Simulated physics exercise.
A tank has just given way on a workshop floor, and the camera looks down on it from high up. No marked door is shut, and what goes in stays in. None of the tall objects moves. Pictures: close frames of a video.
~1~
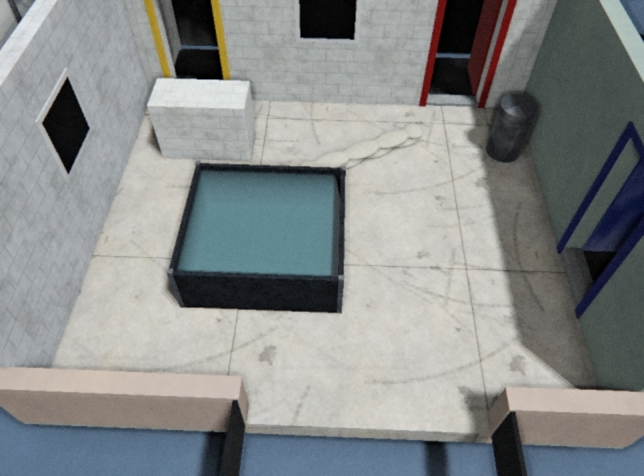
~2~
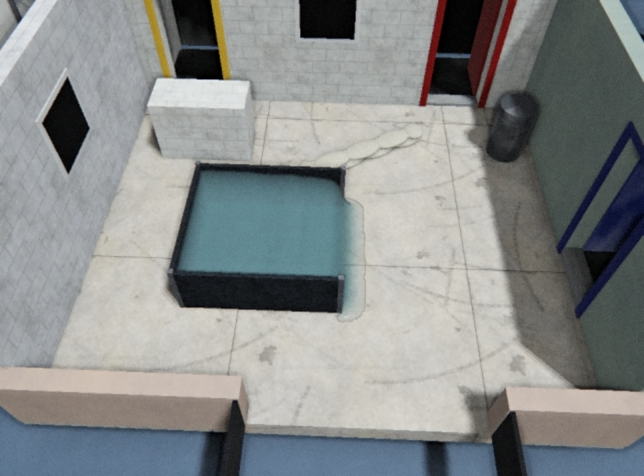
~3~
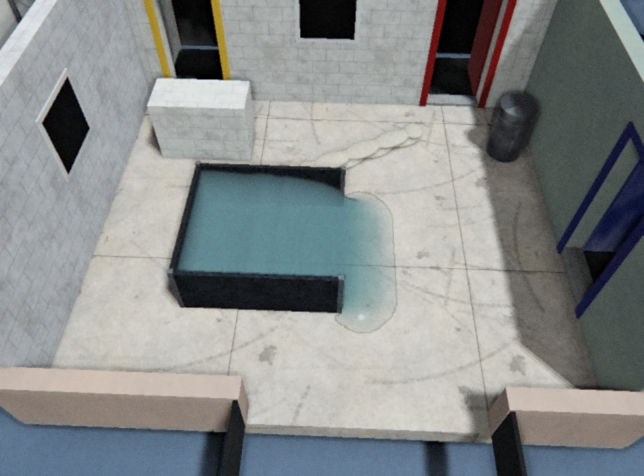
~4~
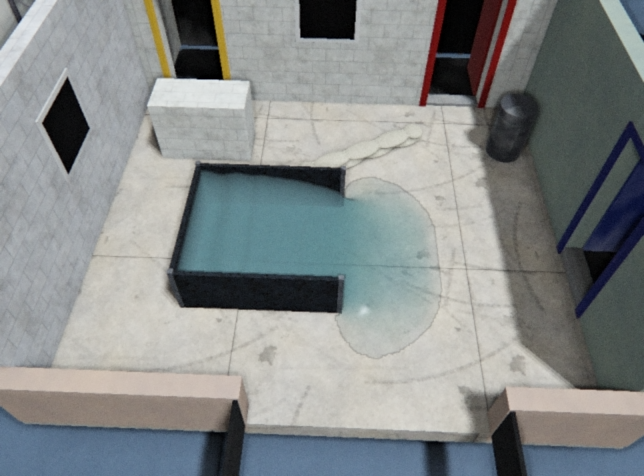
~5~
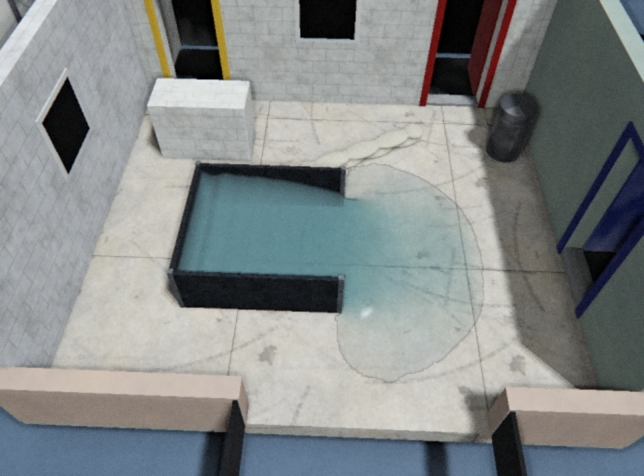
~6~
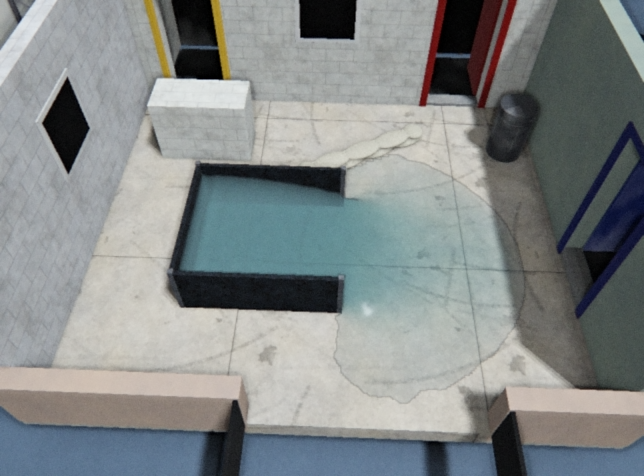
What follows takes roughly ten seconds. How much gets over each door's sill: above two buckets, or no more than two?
Outcome: The red door gets over two buckets. The blue door gets over two buckets. The yellow door gets two buckets or fewer.
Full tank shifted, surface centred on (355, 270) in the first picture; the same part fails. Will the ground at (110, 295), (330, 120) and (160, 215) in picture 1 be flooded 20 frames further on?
Taking them in the order asked: Spared, then spared, then spared.
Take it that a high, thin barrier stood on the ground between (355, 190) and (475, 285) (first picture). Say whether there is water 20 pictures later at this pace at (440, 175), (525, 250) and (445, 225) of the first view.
The first spot is swamped, the second swamped, the third swamped.
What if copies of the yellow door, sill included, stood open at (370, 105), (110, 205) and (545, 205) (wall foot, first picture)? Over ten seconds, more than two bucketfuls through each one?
So it goes runs below, then runs below, then runs above.
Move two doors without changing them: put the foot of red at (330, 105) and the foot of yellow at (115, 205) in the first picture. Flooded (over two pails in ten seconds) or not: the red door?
The red door falls short.
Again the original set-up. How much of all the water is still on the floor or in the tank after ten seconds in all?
Close to 72 in a hundred.
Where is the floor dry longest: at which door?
Last in line is the door marked yellow.
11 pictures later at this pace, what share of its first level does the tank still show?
Estimate: Around 30 per cent.
A moment on, water covers 40 % of the floor; the red door not reached, the blue door over two buckets in, the yellow door not reached.
Next, water covers 40 % of the floor; the red door wet at the sill, nothing in, the blue door far over two buckets in, the yellow door not reached.
Then, water covers 45 % of the floor; the red door over two buckets in, the blue door far over two buckets in, the yellow door not reached.
Later, water covers 75 % of the floor; the red door over two buckets in, the blue door far over two buckets in, the yellow door wet at the sill, nothing in.
In the end, water covers 95 % of the floor; the red door far over two buckets in, the blue door far over two buckets in, the yellow door wet at the sill, nothing in.
